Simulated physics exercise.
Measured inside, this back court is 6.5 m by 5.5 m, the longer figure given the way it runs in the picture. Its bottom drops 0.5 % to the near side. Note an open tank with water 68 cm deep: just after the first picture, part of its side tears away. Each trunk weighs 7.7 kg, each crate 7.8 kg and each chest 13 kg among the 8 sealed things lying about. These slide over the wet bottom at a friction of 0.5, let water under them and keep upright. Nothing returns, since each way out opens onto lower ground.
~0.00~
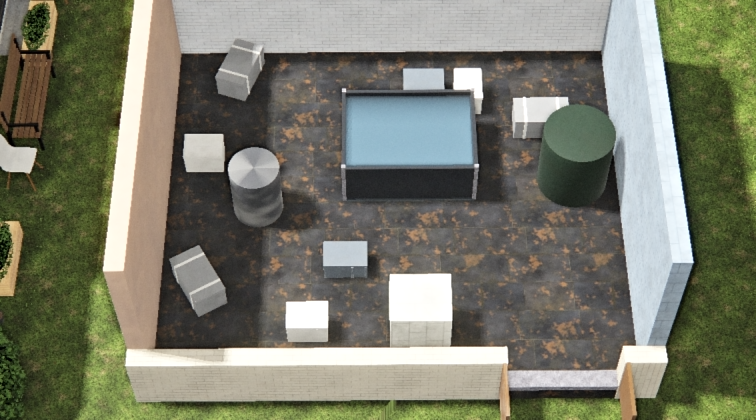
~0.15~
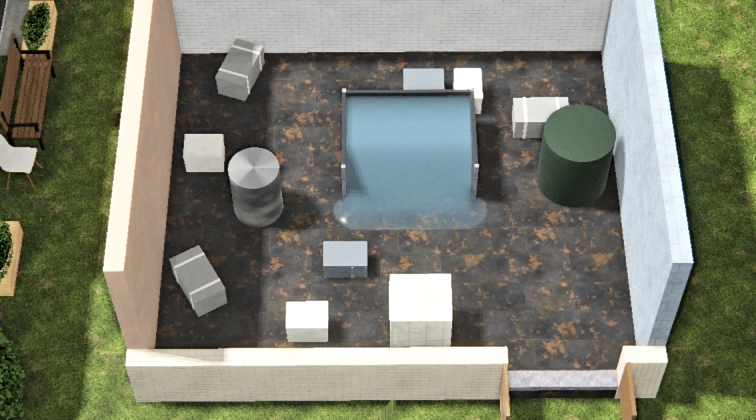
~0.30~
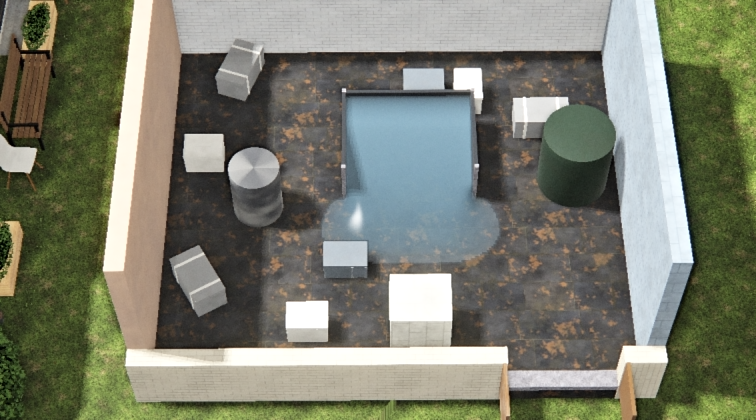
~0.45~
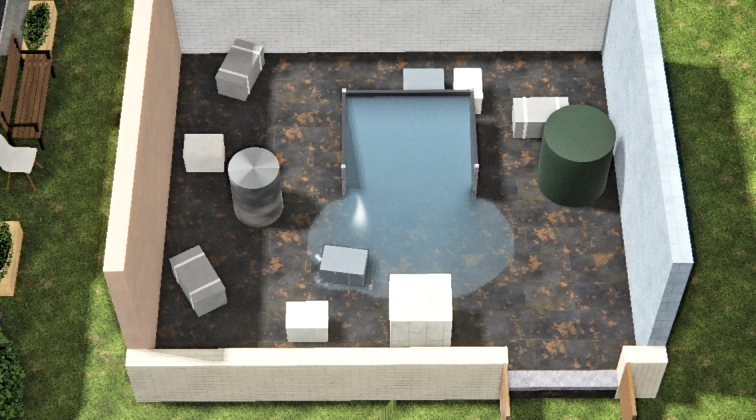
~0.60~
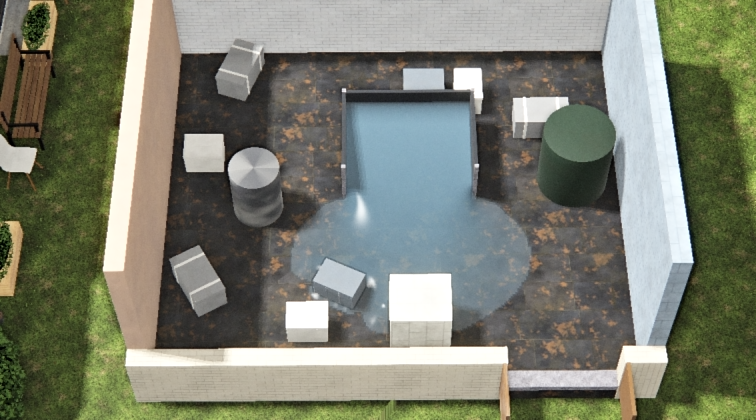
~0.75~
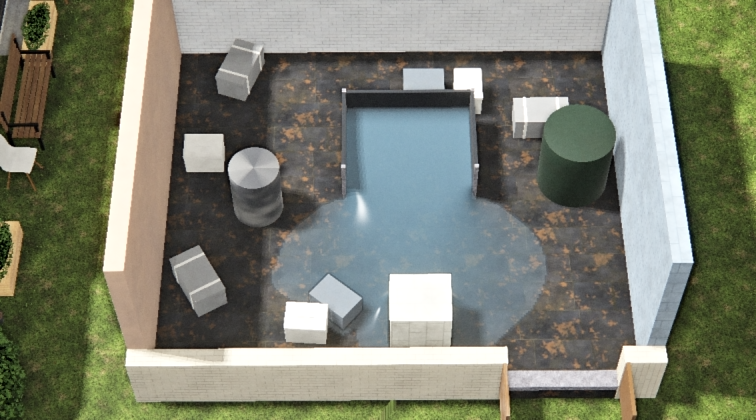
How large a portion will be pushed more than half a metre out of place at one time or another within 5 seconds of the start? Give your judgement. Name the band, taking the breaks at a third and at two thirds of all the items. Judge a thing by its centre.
The answer is the middle band, one to two thirds.
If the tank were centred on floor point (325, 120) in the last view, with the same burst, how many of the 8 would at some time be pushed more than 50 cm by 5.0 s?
In that case the number is 4.
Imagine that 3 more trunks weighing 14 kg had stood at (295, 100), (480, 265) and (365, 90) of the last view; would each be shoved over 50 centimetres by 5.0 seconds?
The first comes out within the limit, the second beyond the limit, the third within the limit.
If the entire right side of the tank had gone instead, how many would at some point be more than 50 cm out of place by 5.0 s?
The count would be 4.
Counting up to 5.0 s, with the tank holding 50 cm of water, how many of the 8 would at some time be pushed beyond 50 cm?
Then 3.
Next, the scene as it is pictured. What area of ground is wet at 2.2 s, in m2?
Roughly 16 m2 of it is wet.
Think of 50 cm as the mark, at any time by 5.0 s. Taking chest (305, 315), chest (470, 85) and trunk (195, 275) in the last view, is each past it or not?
The first is beyond the limit, the second inside the limit, and the third beyond the limit.
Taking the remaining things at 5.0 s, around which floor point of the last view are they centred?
They average out to somewhere around (322, 155).
After 1.1 s 1 of 8 are over 50 cm from their spots; 1 afloat.
After 2.2 s 2 of 8 are over 50 cm from their spots; 2 afloat.
After 3.5 s 3 of 8 are over 50 cm from their spots; 2 afloat.
After 5.0 s 4 of 8 are over 50 cm from their spots, and 4 have been at some point; 2 afloat.
